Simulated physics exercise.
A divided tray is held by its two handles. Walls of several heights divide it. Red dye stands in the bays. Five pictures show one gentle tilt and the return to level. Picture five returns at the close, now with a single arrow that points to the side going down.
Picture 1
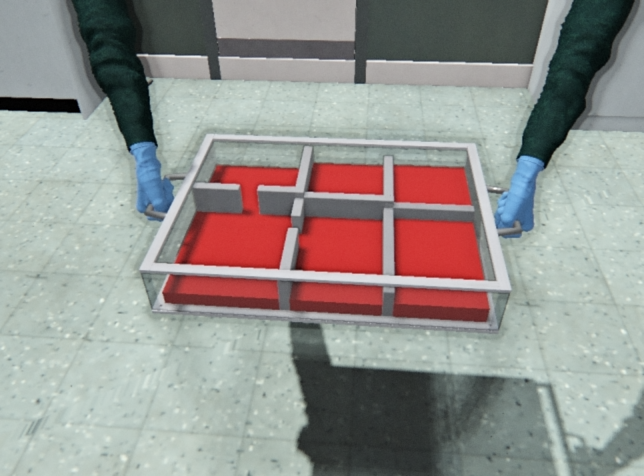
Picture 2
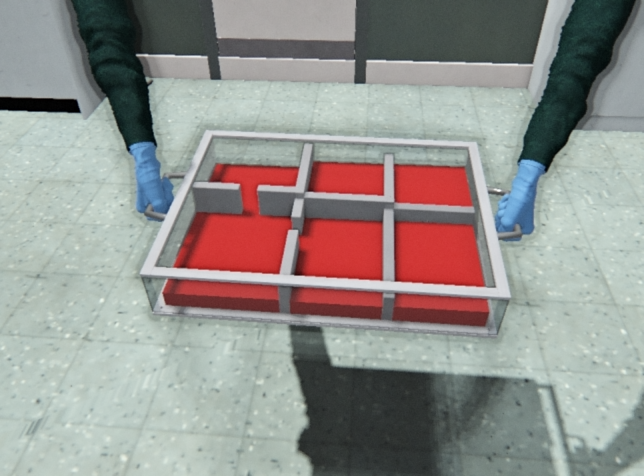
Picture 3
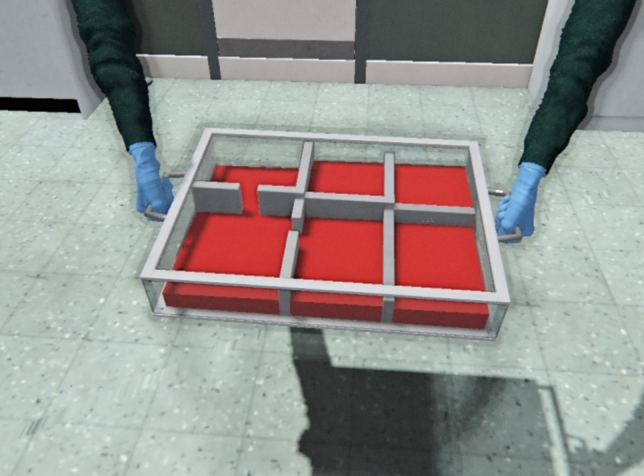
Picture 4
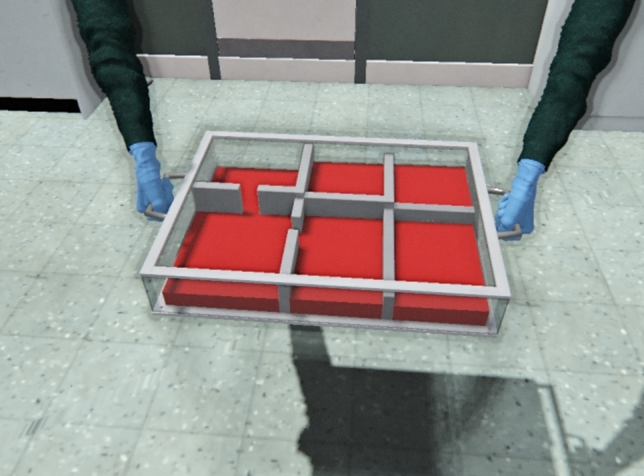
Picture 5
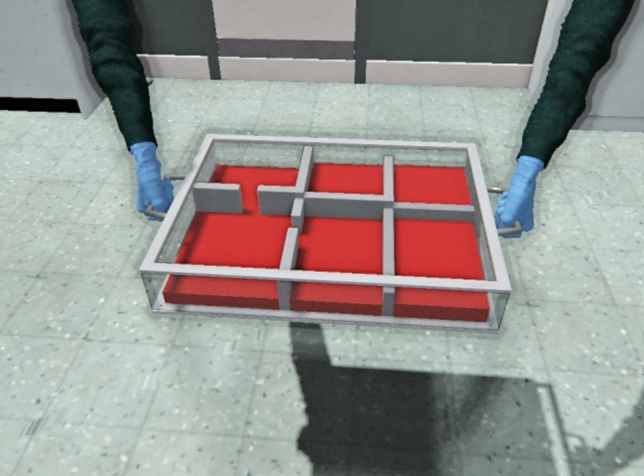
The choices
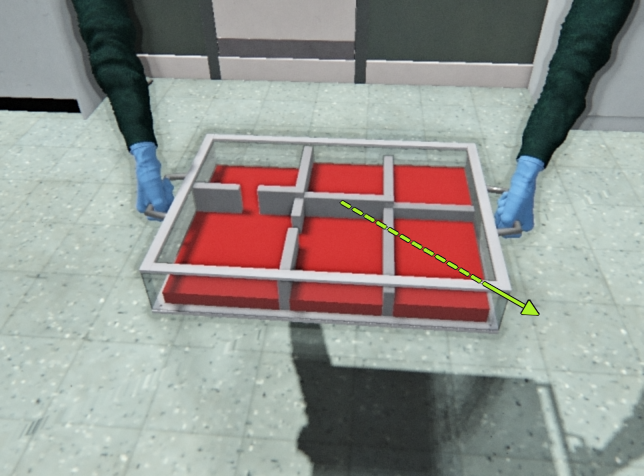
Two gloved hands tilt a divided tray of red dye slightly forward, then level it.
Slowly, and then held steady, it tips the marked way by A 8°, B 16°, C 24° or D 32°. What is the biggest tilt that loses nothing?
That is angle A.
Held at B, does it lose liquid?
Yes, it does.
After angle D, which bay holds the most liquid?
The front right bay.
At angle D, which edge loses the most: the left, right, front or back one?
Over the right one.
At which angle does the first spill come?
B.
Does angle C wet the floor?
Yes, that goes wrong.
The arrow ends at (533, 311).
For angle A, nothing spills; the front middle bay holds the most.
For angle B, about 11 % goes over the rim.
For angle C, about 43 % goes over the rim.
For angle D, about 67 % goes over the rim.
